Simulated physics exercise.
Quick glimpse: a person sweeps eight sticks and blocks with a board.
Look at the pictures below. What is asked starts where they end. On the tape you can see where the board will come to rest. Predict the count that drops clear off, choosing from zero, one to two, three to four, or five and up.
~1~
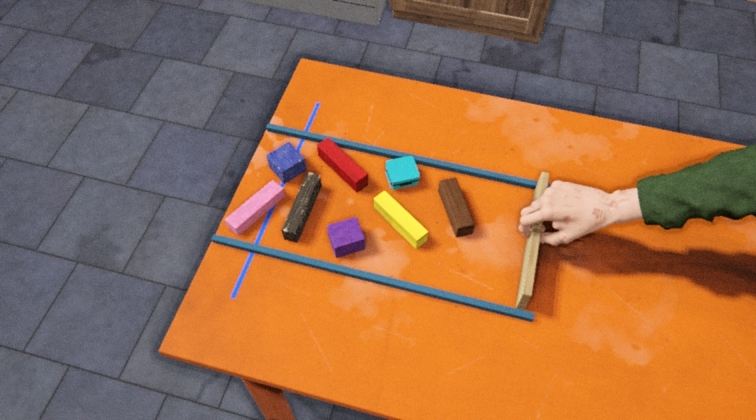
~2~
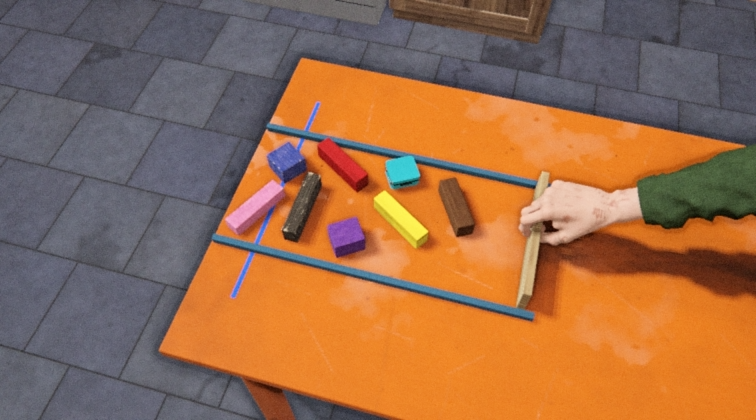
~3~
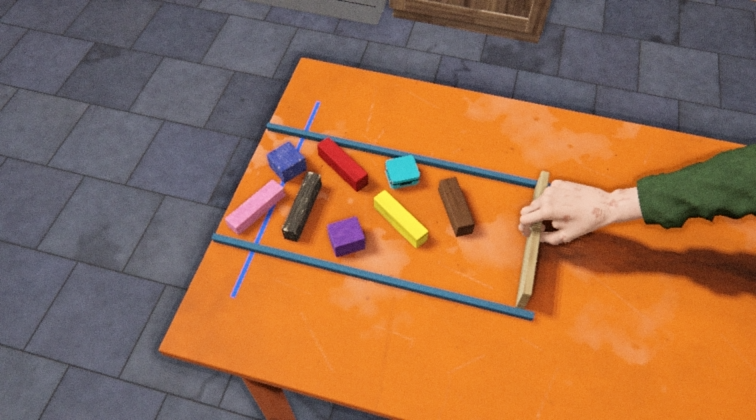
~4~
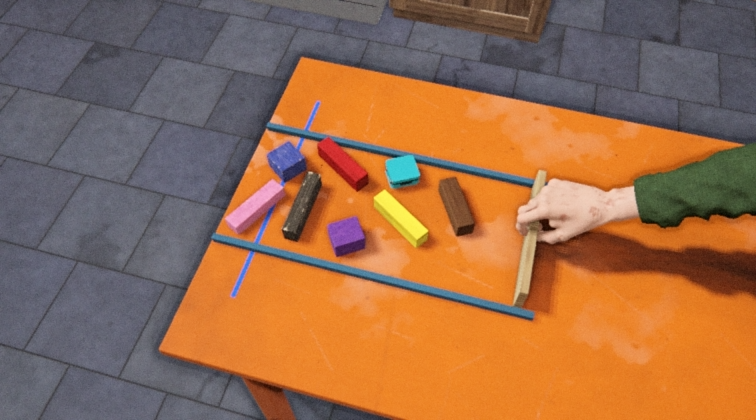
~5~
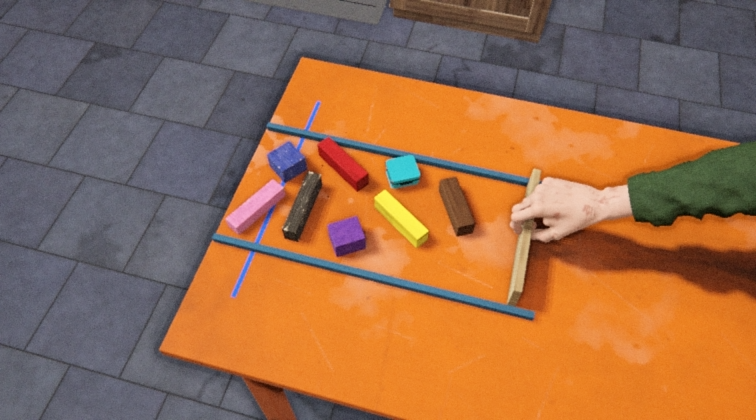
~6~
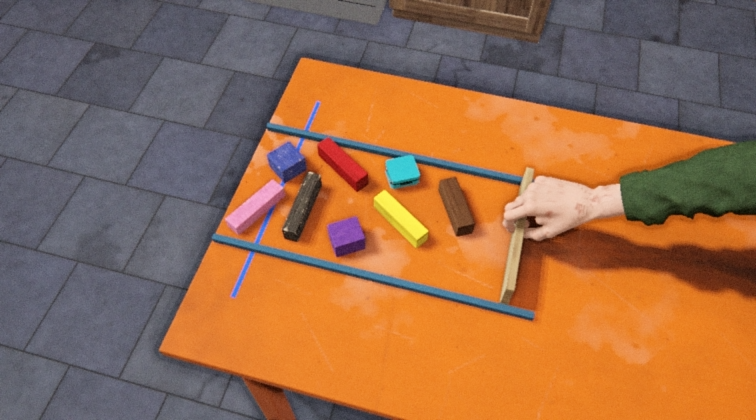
The table loses three or four pieces.
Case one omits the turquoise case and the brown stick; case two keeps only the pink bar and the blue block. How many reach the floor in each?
The counts would be 1 and 2.
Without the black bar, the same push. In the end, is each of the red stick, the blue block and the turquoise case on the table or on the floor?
Note: Red stick is off by the end; blue block is off by the end; turquoise case is on by the end.
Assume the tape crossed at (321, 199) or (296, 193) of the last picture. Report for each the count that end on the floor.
0 and 2.
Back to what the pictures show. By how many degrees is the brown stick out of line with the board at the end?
Near 0 degrees.
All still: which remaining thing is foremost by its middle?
Answer: The turquoise case.
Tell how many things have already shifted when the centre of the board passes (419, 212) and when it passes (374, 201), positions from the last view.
Counting first: 3, next 5.
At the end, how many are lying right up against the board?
Total: 2.
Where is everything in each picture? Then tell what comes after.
Pink bar (256, 208); blue block (287, 163); black bar (302, 207); board (533, 239); tape (280, 190), in the first frame.
Blue block (287, 162); board (533, 238), in the second frame.
Black bar (303, 206); yellow stick (400, 219), in the third frame.
Pink bar (256, 206); red stick (343, 164), in the fourth frame.
Blue block (287, 162); purple block (347, 237), in the fifth frame.
Pink bar (256, 207); blue block (287, 162); black bar (303, 206); board (517, 234); tape (280, 189), in the sixth frame.
Soon after, none off yet; pink bar at rest near (256, 207); blue block at rest near (287, 162); black bar at rest near (303, 206).
After that, none off yet; pink bar at rest near (256, 207); blue block at rest near (285, 163); black bar displaced a little near (292, 204).
In the end, the number that fall off is three or four; gone, red stick, black bar, blue block and pink bar.
